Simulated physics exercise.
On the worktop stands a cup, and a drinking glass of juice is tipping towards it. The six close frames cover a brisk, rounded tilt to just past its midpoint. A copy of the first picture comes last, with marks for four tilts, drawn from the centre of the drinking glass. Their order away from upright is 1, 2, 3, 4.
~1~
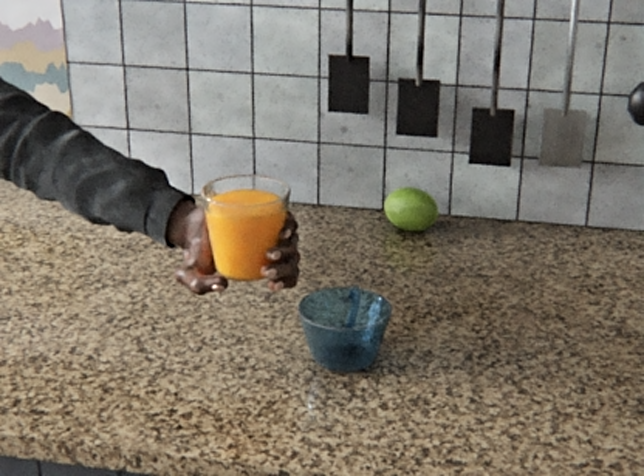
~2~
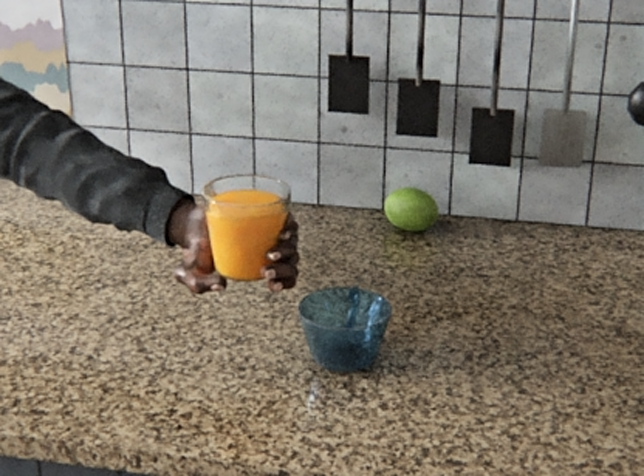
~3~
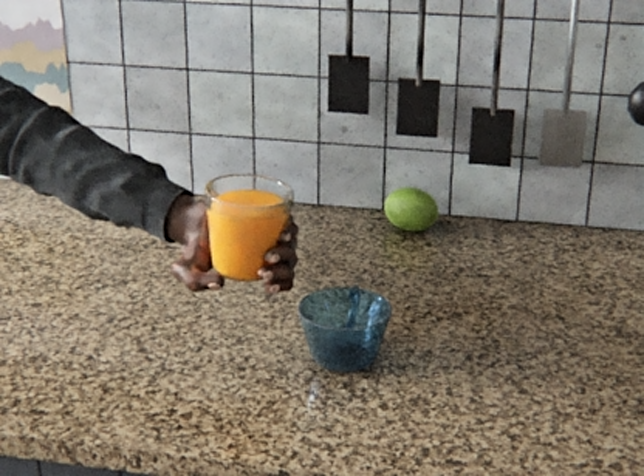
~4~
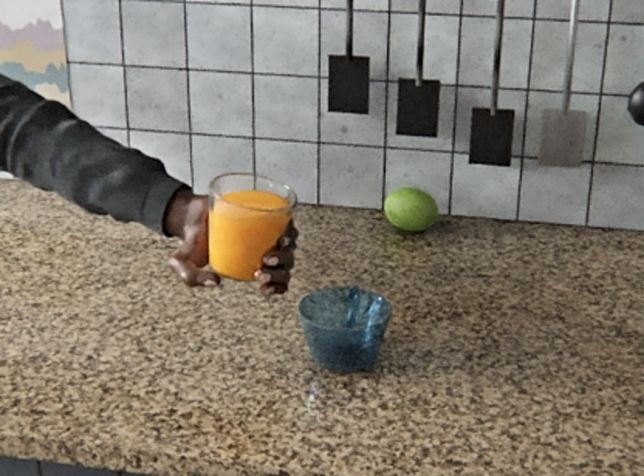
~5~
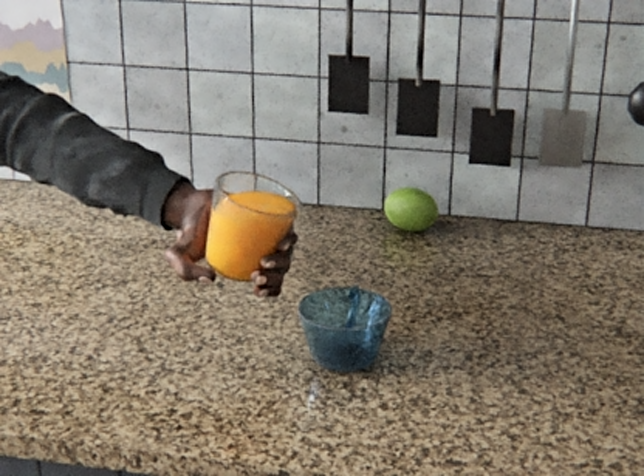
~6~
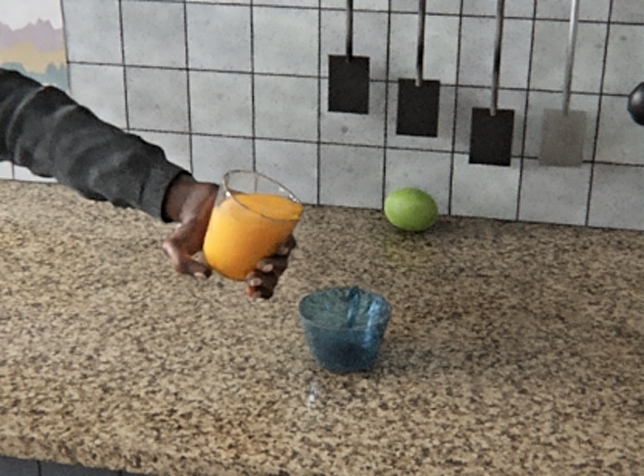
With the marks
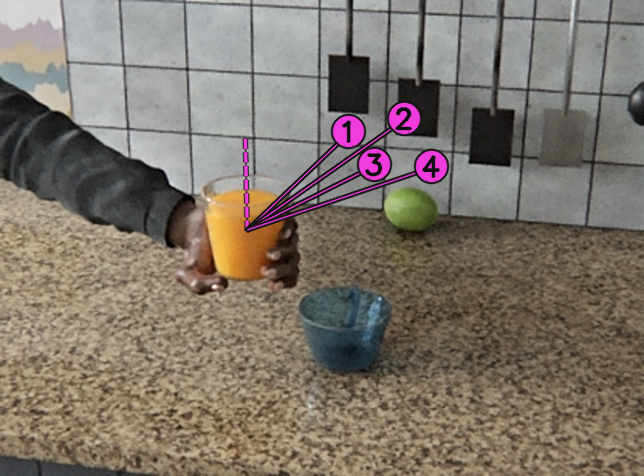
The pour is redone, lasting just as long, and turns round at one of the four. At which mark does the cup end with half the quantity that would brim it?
Line 3 does it best.
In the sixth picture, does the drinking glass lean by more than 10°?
Yes, it does.
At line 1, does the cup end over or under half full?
Under half.
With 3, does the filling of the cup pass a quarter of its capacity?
Yes, it does.
On the marked copy, 1 at (337, 144); 2 at (390, 129); 3 at (359, 173); 4 at (416, 172).
With 1, the cup ends with about 23 % of what it can hold.
With 2, the cup ends with about 36 % of what it can hold.
With 3, the cup ends with about 50 % of what it can hold.
With 4, the cup ends with about 65 % of what it can hold.
